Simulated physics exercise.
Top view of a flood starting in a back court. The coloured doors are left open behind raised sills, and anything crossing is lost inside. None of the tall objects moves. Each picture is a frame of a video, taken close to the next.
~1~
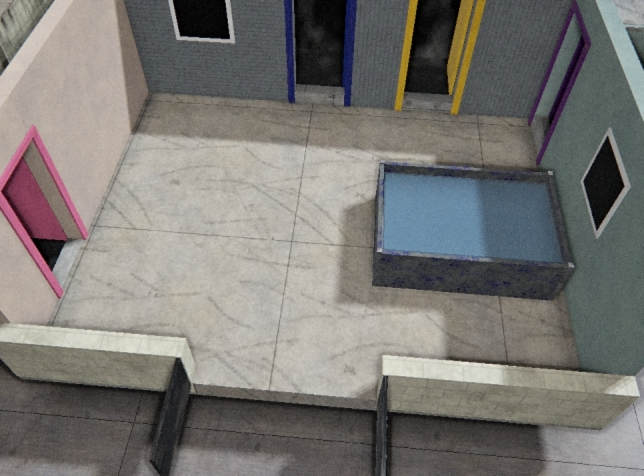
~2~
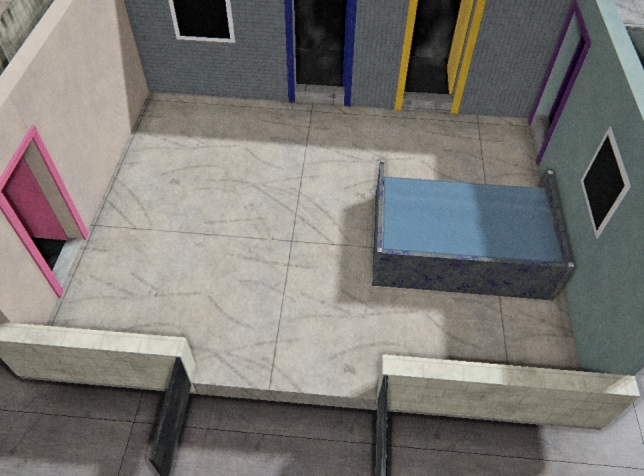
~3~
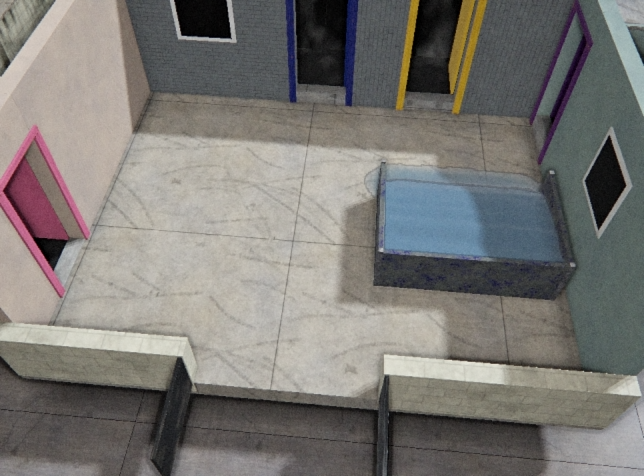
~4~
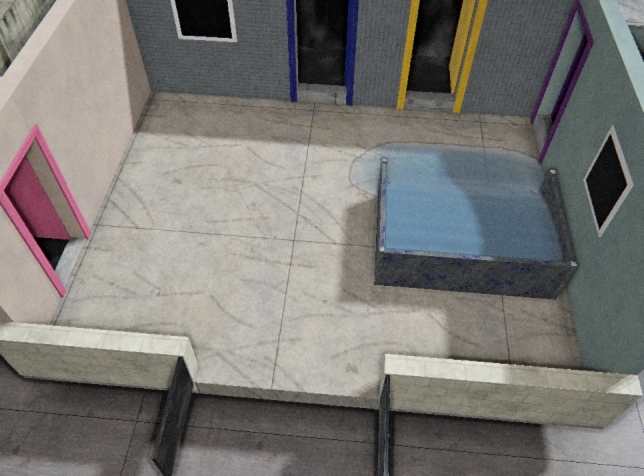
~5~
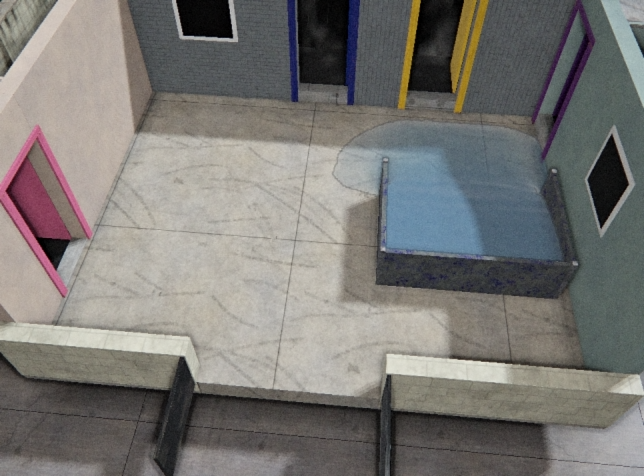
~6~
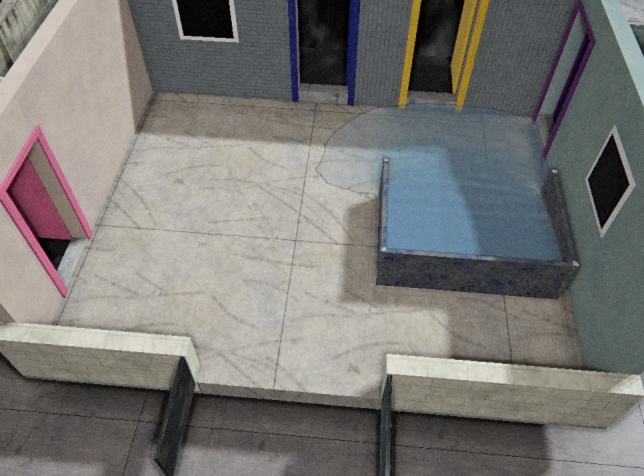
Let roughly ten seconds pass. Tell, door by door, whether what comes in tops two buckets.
In turn, the blue door keeps to two buckets or fewer; the pink door tops two buckets; the yellow door tops two buckets; the purple door tops two buckets.
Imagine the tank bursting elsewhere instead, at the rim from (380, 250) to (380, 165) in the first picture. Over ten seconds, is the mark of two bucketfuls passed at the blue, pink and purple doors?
Going door by door, blue falls below the limit, then pink overflows, then purple falls below the limit.
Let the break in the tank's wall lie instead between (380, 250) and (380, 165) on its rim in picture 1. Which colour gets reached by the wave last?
I'd pick the purple-painted one.
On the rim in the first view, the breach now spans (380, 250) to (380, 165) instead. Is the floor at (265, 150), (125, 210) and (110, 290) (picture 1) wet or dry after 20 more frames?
Taken in turn they're swamped, swamped and swamped.
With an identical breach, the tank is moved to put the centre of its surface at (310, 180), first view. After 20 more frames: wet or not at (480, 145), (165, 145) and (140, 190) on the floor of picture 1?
In the order asked: Reached by the flood, reached by the flood, reached by the flood.
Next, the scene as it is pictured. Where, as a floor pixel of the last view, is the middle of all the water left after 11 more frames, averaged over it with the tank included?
It's close to (441, 163).
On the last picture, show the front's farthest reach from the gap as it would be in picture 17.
The front tops out at about (190, 98).
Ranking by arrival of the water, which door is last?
That is the pink-painted one.
A moment on, water covers 25 % of the floor; the blue door wet at the sill, nothing in, the pink door not reached, the yellow door over two buckets in, the purple door under two buckets in.
Next, water covers 30 % of the floor; the blue door wet at the sill, nothing in, the pink door not reached, the yellow door far over two buckets in, the purple door over two buckets in.
Then, water covers 50 % of the floor; the blue door wet at the sill, nothing in, the pink door not reached, the yellow door far over two buckets in, the purple door far over two buckets in.
Later, water covers 75 % of the floor; the blue door wet at the sill, nothing in, the pink door under two buckets in, the yellow door far over two buckets in, the purple door far over two buckets in.
In the end, water covers 95 % of the floor; the blue door wet at the sill, nothing in, the pink door over two buckets in, the yellow door far over two buckets in, the purple door far over two buckets in.
